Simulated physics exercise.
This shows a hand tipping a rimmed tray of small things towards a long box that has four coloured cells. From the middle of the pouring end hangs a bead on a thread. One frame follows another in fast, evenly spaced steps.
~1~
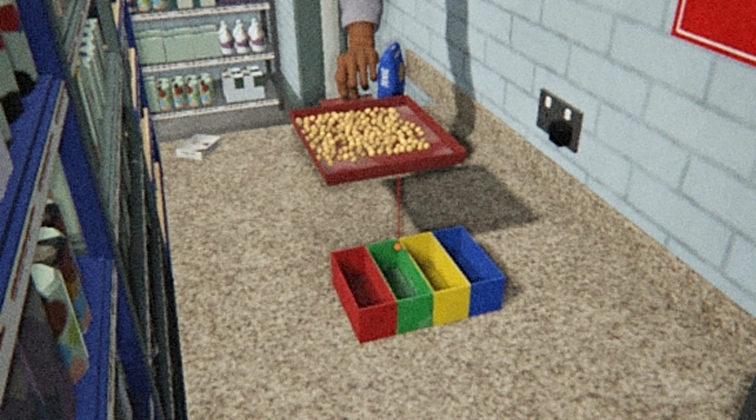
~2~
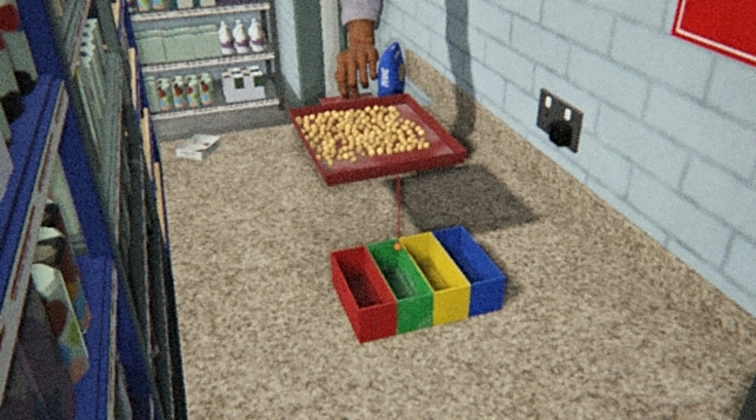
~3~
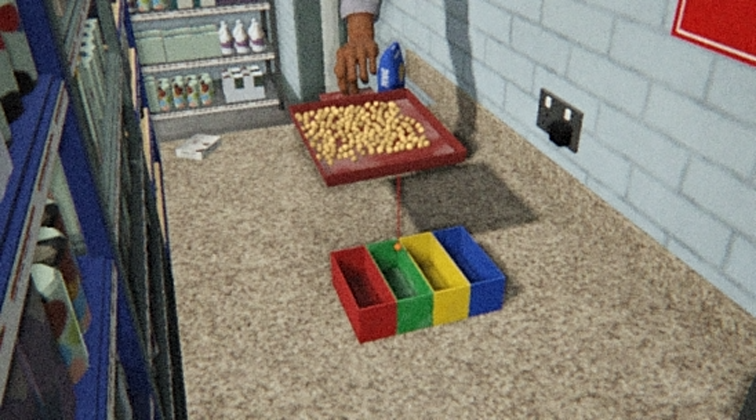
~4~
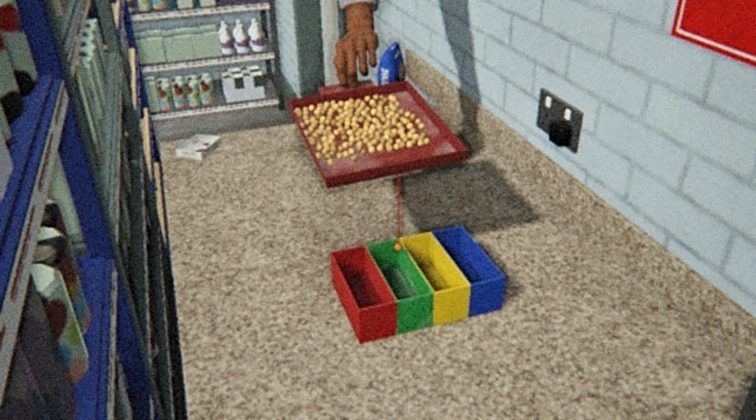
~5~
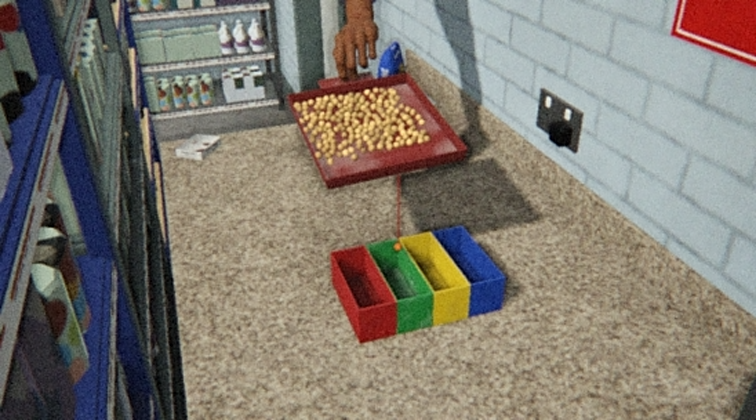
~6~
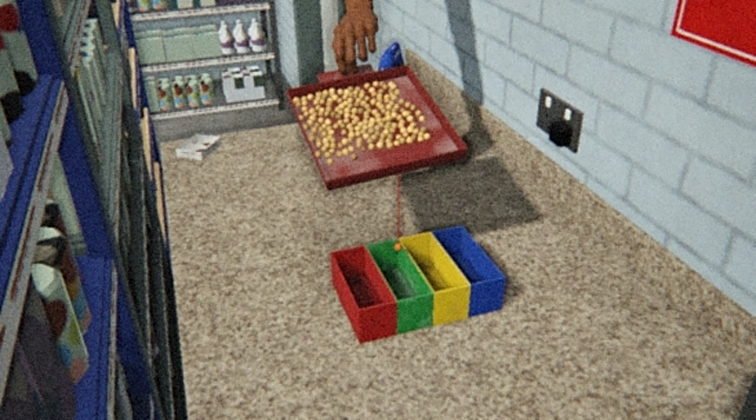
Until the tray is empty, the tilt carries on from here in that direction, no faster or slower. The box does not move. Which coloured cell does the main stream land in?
The main stream lands in the red cell.
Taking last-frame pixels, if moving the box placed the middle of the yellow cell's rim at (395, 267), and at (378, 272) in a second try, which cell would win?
Try one goes to green; try two goes to green.
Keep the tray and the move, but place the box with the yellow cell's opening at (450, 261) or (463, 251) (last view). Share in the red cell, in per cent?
About 30% on the first try and 20% on the second.
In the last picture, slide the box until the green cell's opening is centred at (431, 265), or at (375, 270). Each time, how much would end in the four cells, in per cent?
First 20 %, then 100 %.
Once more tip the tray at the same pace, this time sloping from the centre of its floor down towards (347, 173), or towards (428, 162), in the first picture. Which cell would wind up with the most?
The cell in red, then the blue one.
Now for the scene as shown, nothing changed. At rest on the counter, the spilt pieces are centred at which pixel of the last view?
Somewhere near (313, 325), I think.
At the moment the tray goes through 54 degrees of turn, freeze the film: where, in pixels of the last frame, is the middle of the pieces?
I'd mark the middle close to (356, 150).
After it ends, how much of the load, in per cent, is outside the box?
Close to 30 %, give or take.
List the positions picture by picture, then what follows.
In the first frame, corners of the pouring end (327, 173) and (465, 151), level; middle of the load (358, 134), dried chickpeas; bead on its thread (399, 247); red cell (378, 319); green cell (415, 311); yellow cell (451, 302); blue cell (486, 294).
In the second frame, corners of the pouring end (327, 174) and (465, 150), level; middle of the load (358, 133).
In the third frame, corners of the pouring end (327, 175) and (465, 150), tipped barely, lowest at the left corner; middle of the load (358, 131).
In the fourth frame, corners of the pouring end (327, 177) and (465, 149), tipped a little, lowest at the left corner; middle of the load (357, 127).
In the fifth frame, corners of the pouring end (327, 178) and (465, 148), tipped a little, lowest at the left corner; middle of the load (357, 123).
In the sixth frame, corners of the pouring end (327, 180) and (465, 147), tipped a little, lowest at the left corner; middle of the load (357, 119); red cell (378, 319); green cell (415, 311); yellow cell (451, 302); blue cell (486, 294).
Just after the last frame, tray tipped steeply; almost all on the tray; just a few falling or outside the box.
A moment on, tray tipped right over; almost all on the tray; just a few in the green cell; just a few in the red cell; just a few falling or outside the box.
Further on, tray tipped past a quarter turn; roughly half in the red cell; roughly a quarter in the green cell; just a few in the yellow cell; roughly a third falling or outside the box.
When it is over, tray tipped past a quarter turn; roughly half in the red cell; roughly a quarter in the green cell; just a few in the yellow cell; not one in the blue cell; roughly a third outside the box.
